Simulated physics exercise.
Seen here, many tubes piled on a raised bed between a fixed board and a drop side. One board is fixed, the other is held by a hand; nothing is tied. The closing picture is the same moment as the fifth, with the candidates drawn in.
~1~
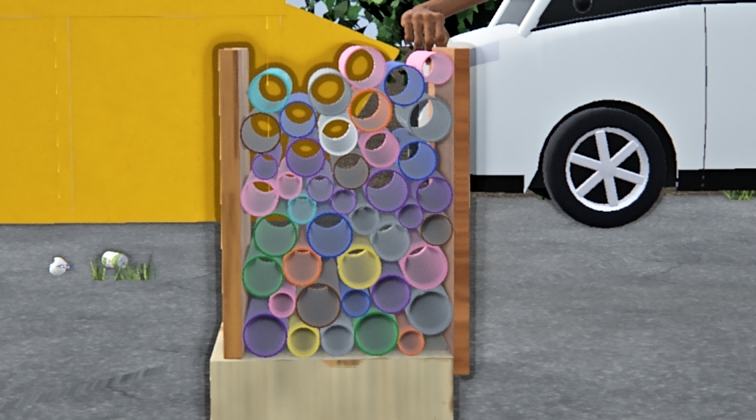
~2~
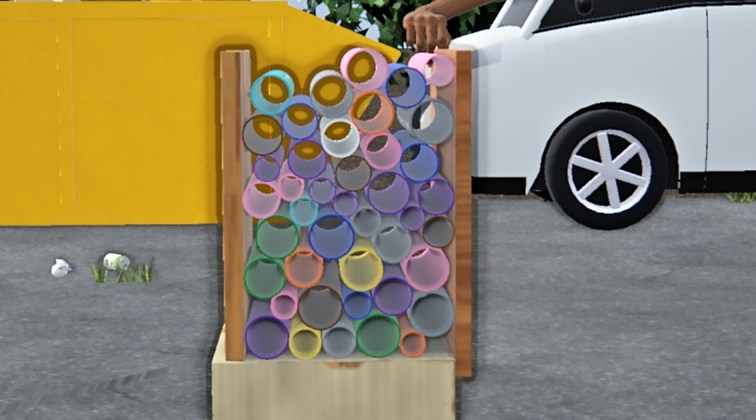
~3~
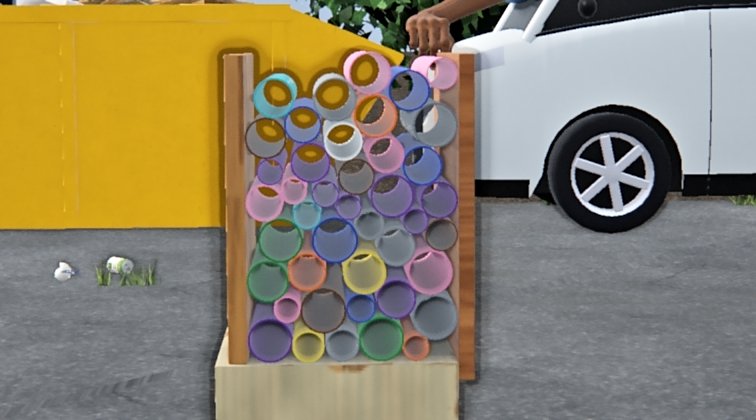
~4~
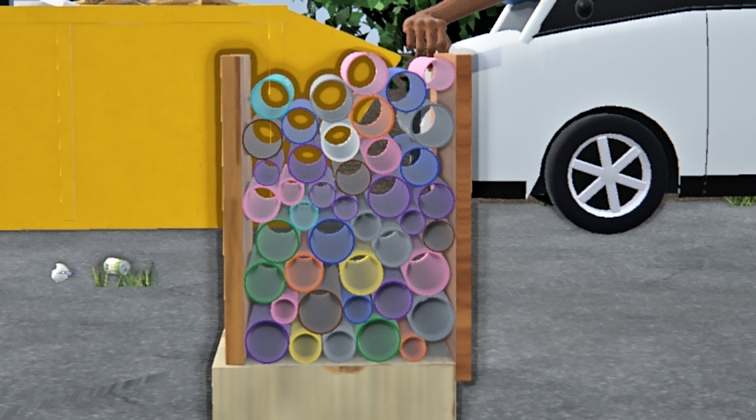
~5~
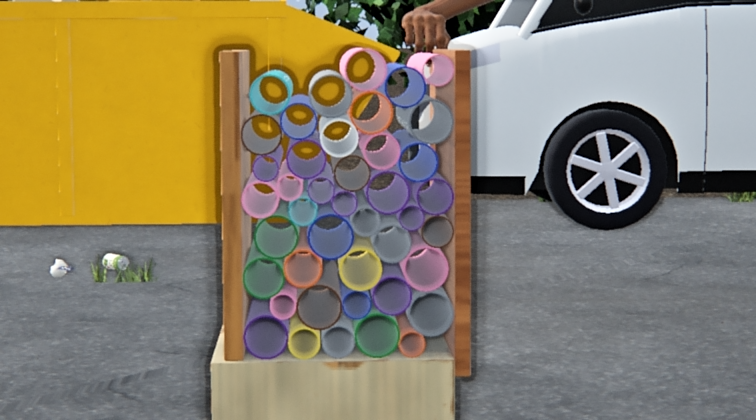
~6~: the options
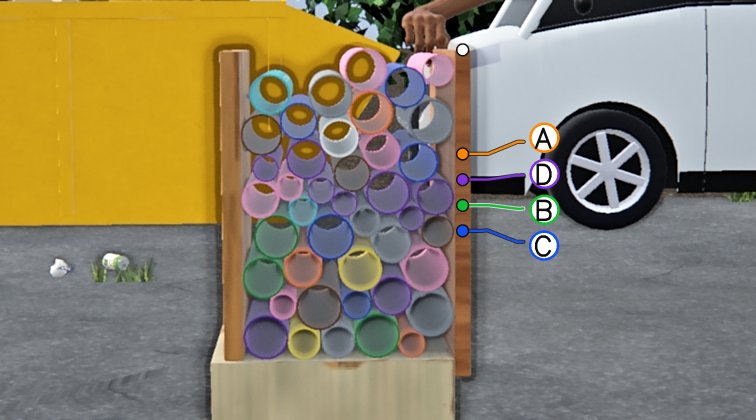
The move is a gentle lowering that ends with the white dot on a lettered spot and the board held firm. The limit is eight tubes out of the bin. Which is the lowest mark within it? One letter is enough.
The answer is mark C.
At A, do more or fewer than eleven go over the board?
Fewer than eleven.
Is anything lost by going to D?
At D: Yes.
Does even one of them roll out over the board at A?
At A: Yes.
On the marked copy, A at (463, 154); B at (463, 205); C at (463, 231); D at (463, 180); the white dot at (463, 50).
Following C. Soon after the start, top of the board (454, 131).
Later, top of the board (454, 221).
In the end, top of the board (454, 230), about five out over the board.
As for the rest, A one out over the board; B two out over the board; D two out over the board.
